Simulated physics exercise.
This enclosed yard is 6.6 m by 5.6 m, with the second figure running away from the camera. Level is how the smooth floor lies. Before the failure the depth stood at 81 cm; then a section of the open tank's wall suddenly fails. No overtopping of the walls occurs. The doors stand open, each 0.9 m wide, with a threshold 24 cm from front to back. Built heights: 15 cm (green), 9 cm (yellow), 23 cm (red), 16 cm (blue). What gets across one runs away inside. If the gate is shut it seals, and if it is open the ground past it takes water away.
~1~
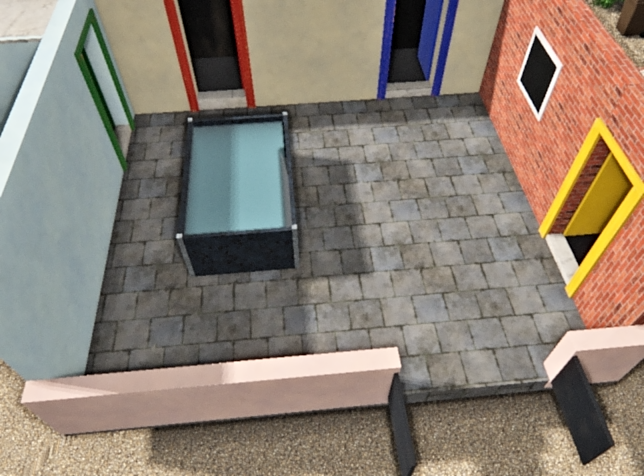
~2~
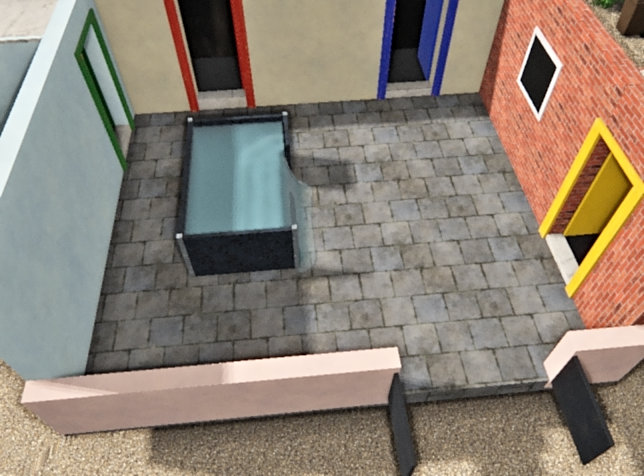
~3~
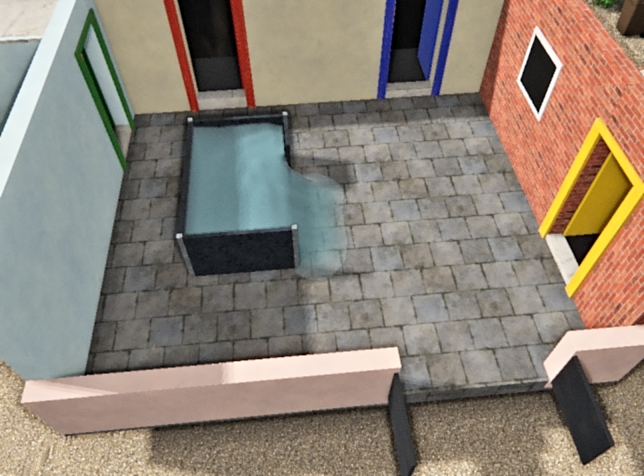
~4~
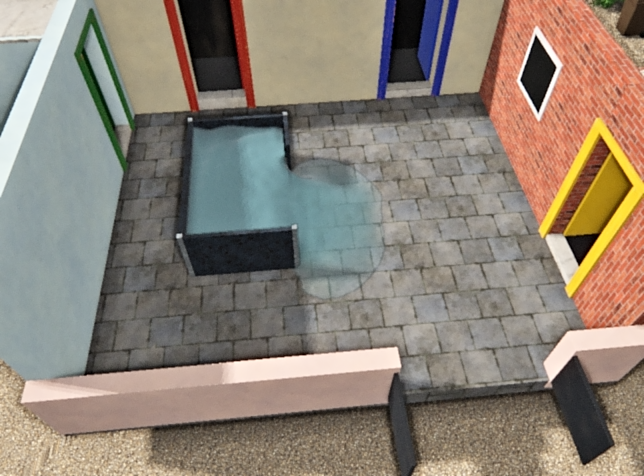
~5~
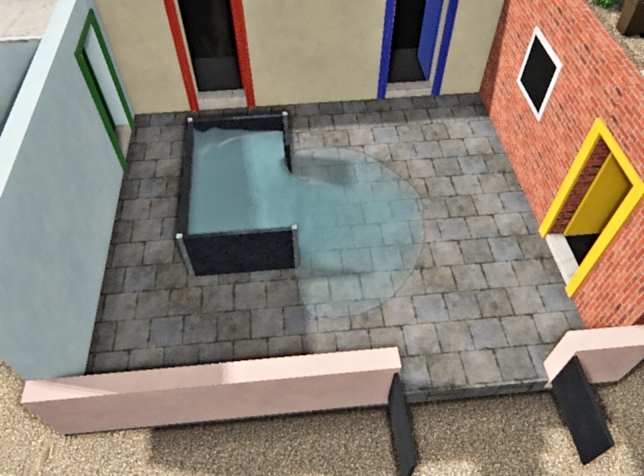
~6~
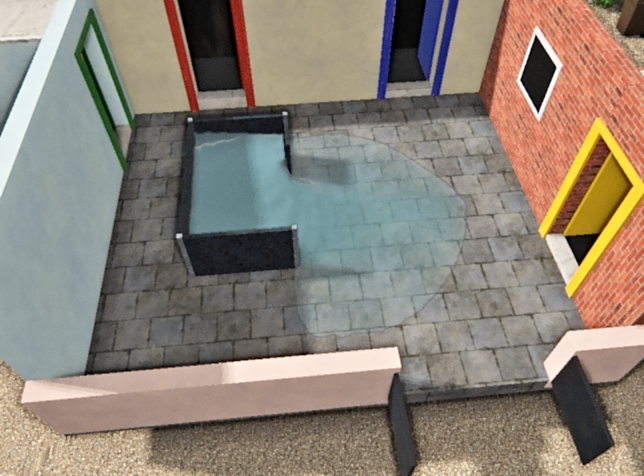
A dark-sided open tank of pale blue water stands left of centre in a grey-paved yard, seen from high above by a still camera. Around it are a pale blue wall with a green-framed door at left, a cream wall with red and blue doorways behind, brick with a yellow door at right, and low pink walls in front. Water pours from the tank's right side and spreads rightward across the paving in a widening, rounded sheet, while the level inside drops slightly.
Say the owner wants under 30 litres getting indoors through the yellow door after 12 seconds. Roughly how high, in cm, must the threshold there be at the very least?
At the very least some 24 cm.
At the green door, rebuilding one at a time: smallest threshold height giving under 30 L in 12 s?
Green would need about 7.5 cm on its own.
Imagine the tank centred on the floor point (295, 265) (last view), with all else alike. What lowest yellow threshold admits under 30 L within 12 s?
In this case, 34 cm or so.
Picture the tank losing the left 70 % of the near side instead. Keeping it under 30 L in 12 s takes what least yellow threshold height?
A minimum of about 10.0 cm.
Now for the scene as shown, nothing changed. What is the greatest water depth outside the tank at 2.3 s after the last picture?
28 cm.
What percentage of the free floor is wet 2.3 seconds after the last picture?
Approximately 55 % of it.
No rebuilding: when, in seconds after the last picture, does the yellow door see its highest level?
I'd say near 1.4 seconds.
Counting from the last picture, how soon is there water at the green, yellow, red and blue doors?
The green door gets it at 5.0 s, the yellow door at 0.4 s, the red door at 3.8 s and the blue door at 0.8 s.
Then, 0.7 s after the last picture water covers 50 % of the floor, deepest (38 cm) near (526, 211); 20 cm at the yellow door, 13 litres in over its 9 cm threshold.
Then, 2.3 s after the last picture water covers 55 % of the floor, deepest (28 cm) near (476, 98); 23 cm at the yellow door, 179 litres in over its 9 cm threshold.
Then, 11.3 s after the last picture water covers 100 % of the floor, deepest (9 cm) near (80, 406); 5 cm at the yellow door, 251 litres in over its 9 cm threshold.
At the yellow door as built, the water peaked near 29 cm, 1.3 s after the last picture.
Run again over the same 12 s with other heights there, 42 litres in over 22 cm, 6 litres over 29.5 cm. The limit of 30 litres is kept from about 24 cm up.
